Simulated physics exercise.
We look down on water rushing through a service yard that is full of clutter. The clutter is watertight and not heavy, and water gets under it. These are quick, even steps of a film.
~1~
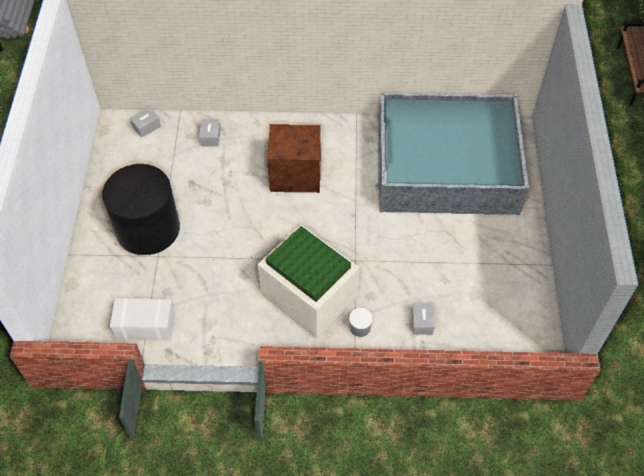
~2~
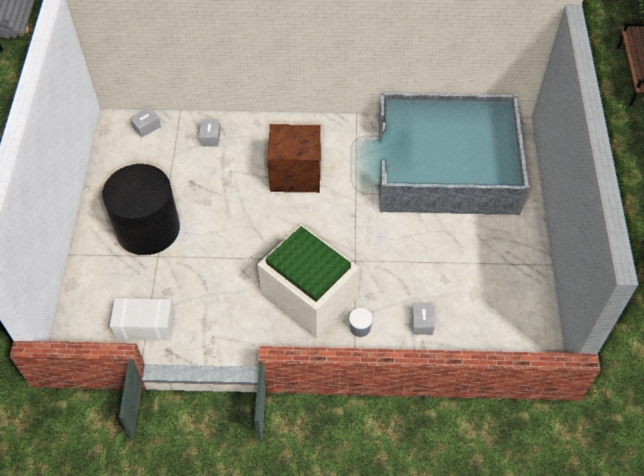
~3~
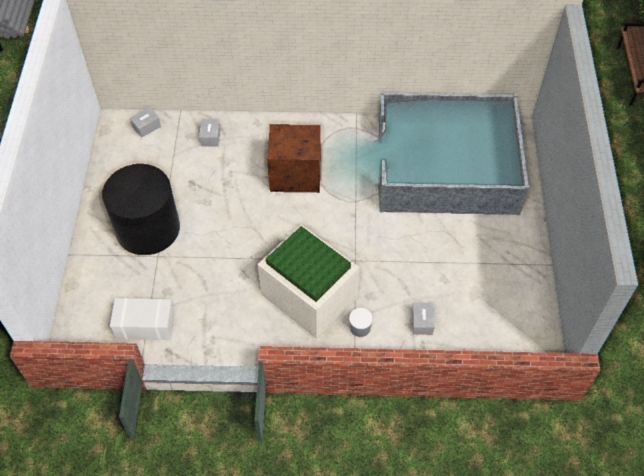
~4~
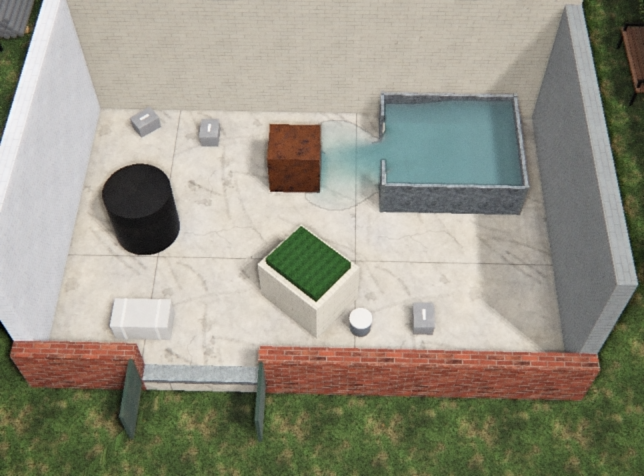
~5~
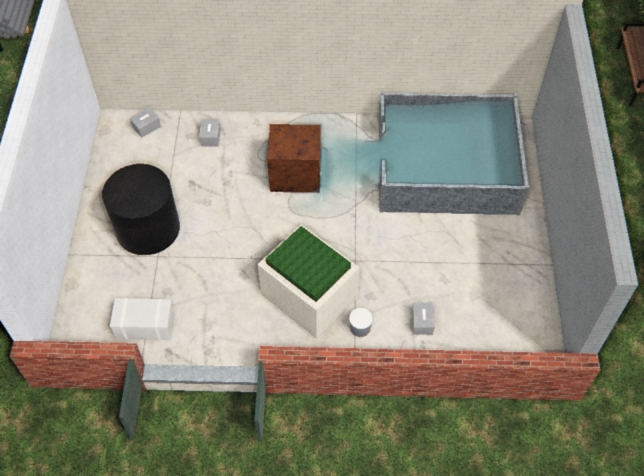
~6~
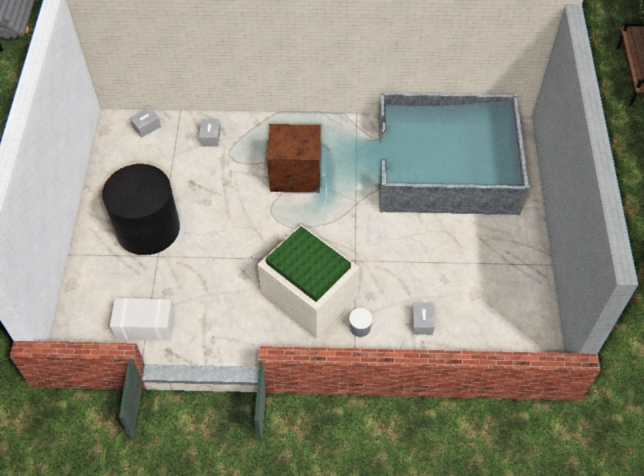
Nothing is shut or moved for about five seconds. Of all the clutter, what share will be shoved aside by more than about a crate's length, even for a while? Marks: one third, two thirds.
Share: Two thirds or above.
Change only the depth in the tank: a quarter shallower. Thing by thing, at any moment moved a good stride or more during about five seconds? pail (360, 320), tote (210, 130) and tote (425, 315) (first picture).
In that order: Never so far, swept aside, short of that.
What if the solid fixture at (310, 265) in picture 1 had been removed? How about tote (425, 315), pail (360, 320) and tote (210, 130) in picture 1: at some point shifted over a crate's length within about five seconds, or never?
One after the other: Not that far, shifted that much, pushed that far.
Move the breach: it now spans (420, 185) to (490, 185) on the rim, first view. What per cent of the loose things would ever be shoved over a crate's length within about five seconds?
About 60 per cent.
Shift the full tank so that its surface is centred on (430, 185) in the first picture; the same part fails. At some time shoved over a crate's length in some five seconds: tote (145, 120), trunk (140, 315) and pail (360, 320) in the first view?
In that order: Yes, shifted that much, short of that.
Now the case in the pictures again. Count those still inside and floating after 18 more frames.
That makes 2.
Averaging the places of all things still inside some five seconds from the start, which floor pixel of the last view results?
Close to (241, 329).
A moment on, 0 of 5 are well off their spots; 0 afloat.
Next, 2 of 5 are well off their spots; 0 afloat.
Later, 4 of 5 are well off their spots; 2 afloat.
In the end, 4 of 5 are well off their spots, and 4 have been at some point; 4 afloat.
